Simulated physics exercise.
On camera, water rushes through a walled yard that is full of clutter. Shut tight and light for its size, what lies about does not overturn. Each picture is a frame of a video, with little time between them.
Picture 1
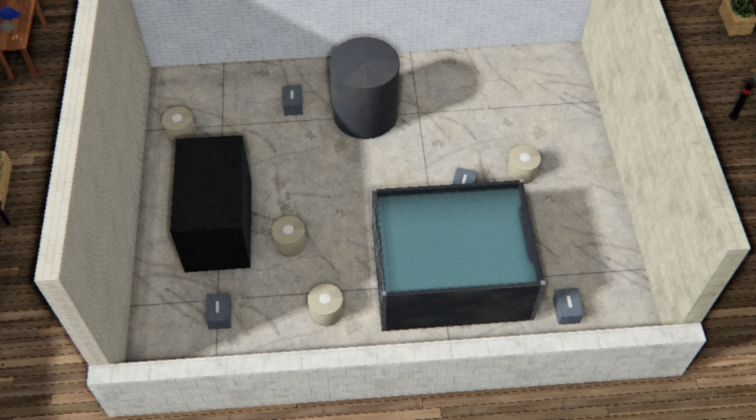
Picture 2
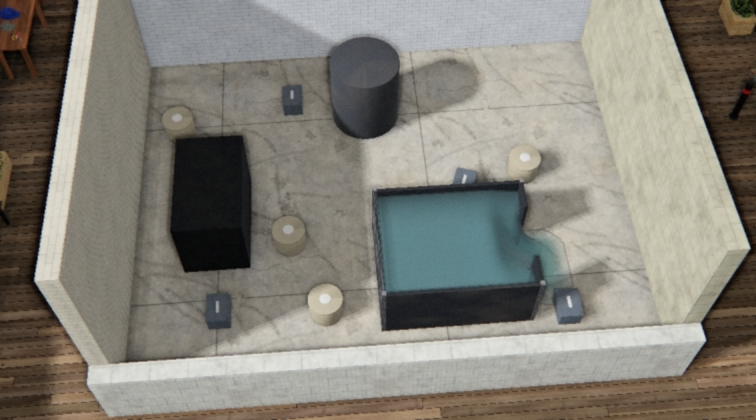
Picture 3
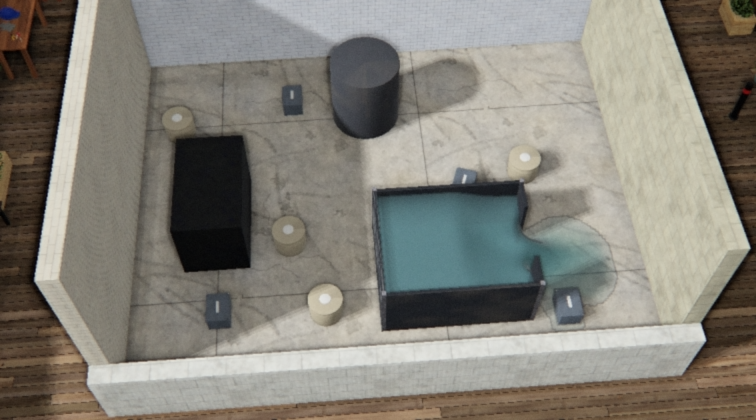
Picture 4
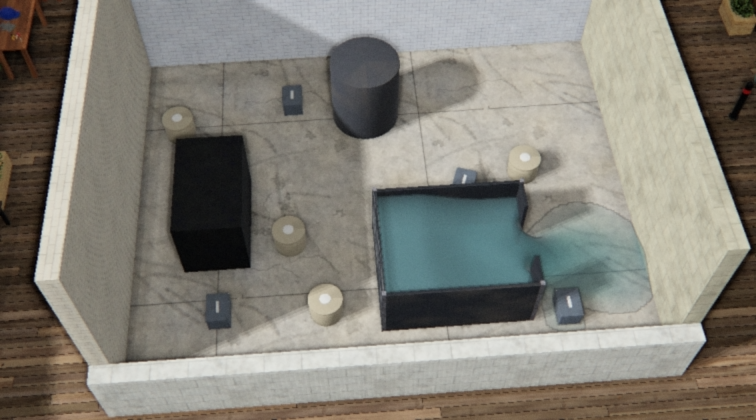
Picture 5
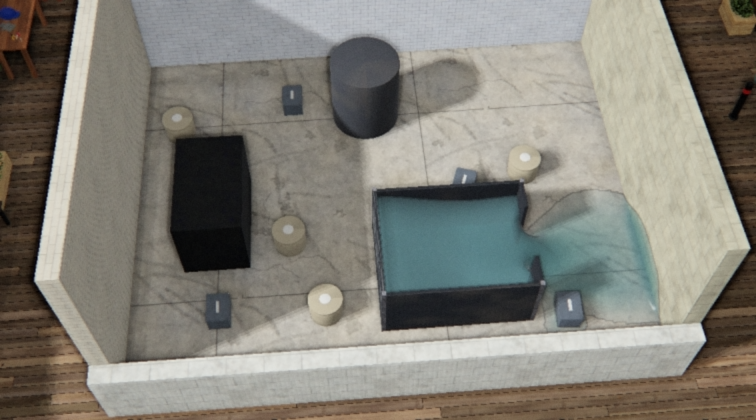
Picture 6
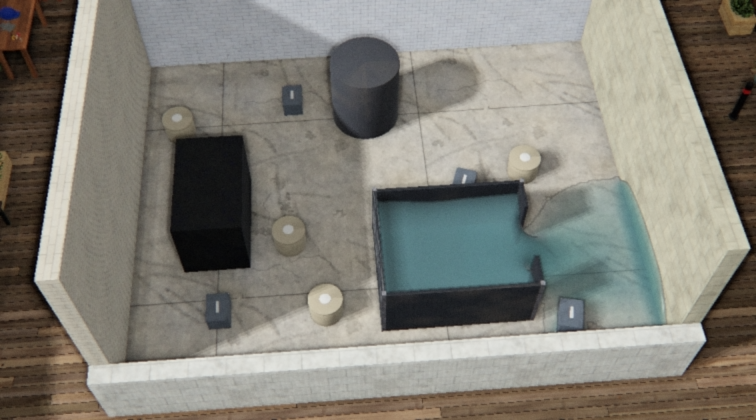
Teal water bursts through the right side of a dark-walled tank, spreads across the floor to the pale right wall and fans along it, nudging a small grey tote slightly, while the level inside drops. The fixed, high view looks down into a walled yard with a marbled stone floor. A black block stands left, a dark grey cylinder at the back, with cream drums and grey totes scattered around.
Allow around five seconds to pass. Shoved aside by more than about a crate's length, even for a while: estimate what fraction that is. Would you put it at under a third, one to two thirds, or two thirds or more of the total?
The part that gets shoved well aside falls short of a third.
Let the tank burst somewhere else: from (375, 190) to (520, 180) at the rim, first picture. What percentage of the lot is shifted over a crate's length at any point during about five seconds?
Roughly 50 %.
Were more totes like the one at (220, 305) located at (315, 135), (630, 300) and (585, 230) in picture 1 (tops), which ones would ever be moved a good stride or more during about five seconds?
The answers, in order, are remains nearby, displaced a stride and displaced a stride.
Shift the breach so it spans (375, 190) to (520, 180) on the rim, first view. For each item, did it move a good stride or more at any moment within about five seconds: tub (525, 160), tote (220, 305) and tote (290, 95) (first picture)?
In the order asked: Goes the distance, then never gets that far, then goes the distance.
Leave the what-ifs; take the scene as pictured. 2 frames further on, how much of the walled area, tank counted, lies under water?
Roughly 20 per cent.
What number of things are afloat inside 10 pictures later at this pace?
The answer is 1.
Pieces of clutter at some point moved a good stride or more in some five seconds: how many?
1 in all.
A moment on, 0 of 8 are well off their spots; 0 afloat.
Next, 0 of 8 are well off their spots; 1 afloat.
Later, 0 of 8 are well off their spots; 1 afloat.
In the end, 1 of 8 are well off their spots, and 1 have been at some point; 1 afloat.
